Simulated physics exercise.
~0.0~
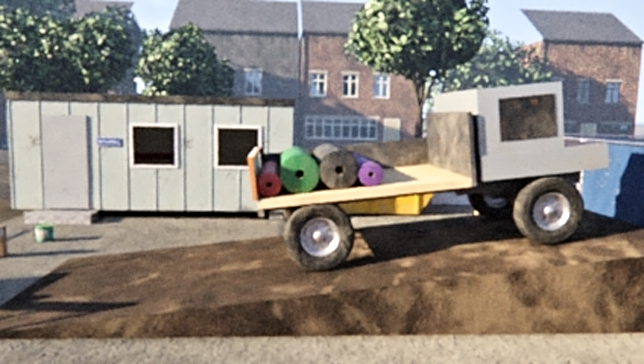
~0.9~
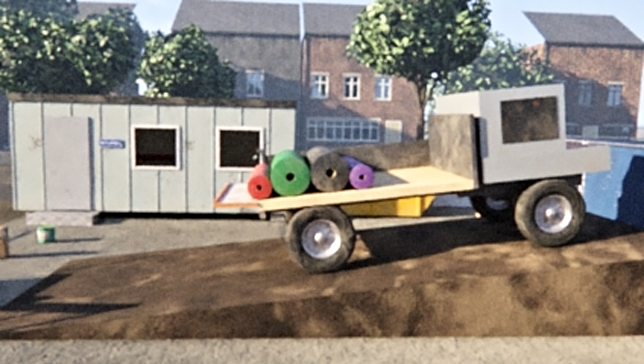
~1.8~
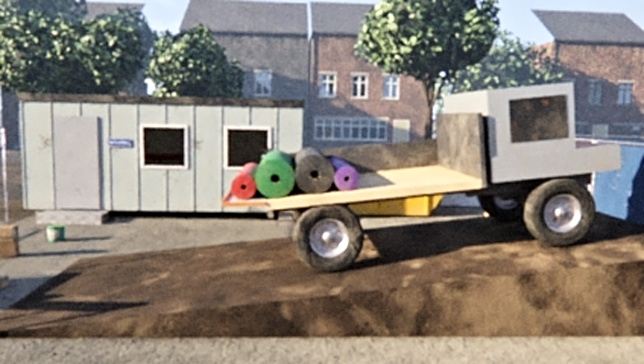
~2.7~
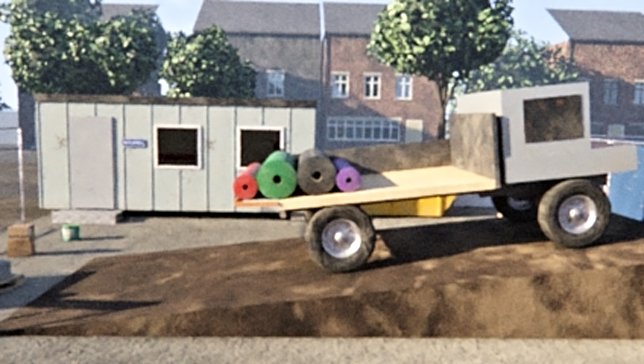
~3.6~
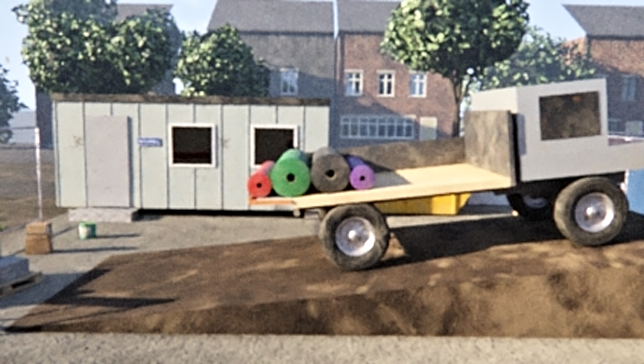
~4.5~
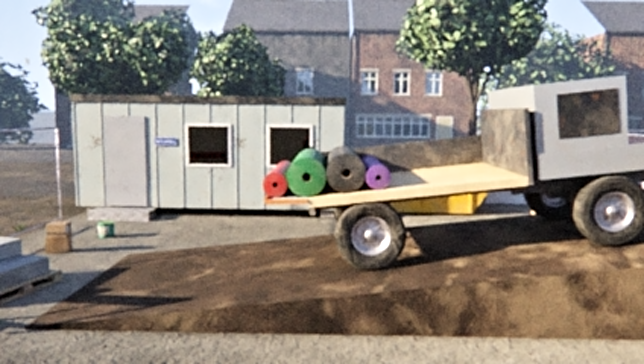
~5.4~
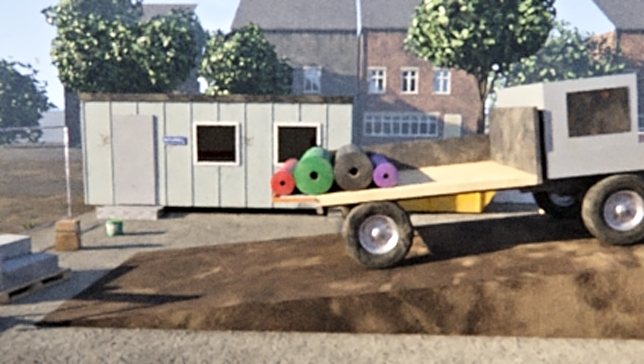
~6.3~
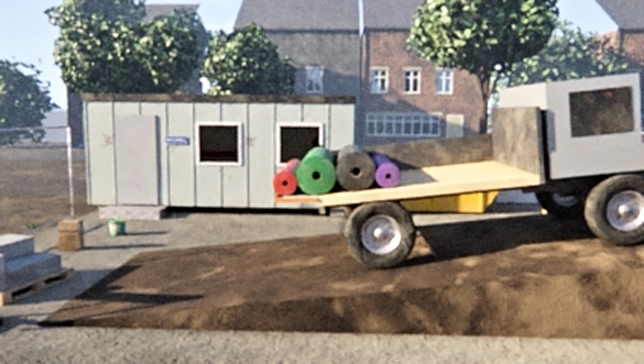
Four coloured rolls on a sloping pick-up bed rolling left as the tailgate drops, then stopping against each other, none falling out.
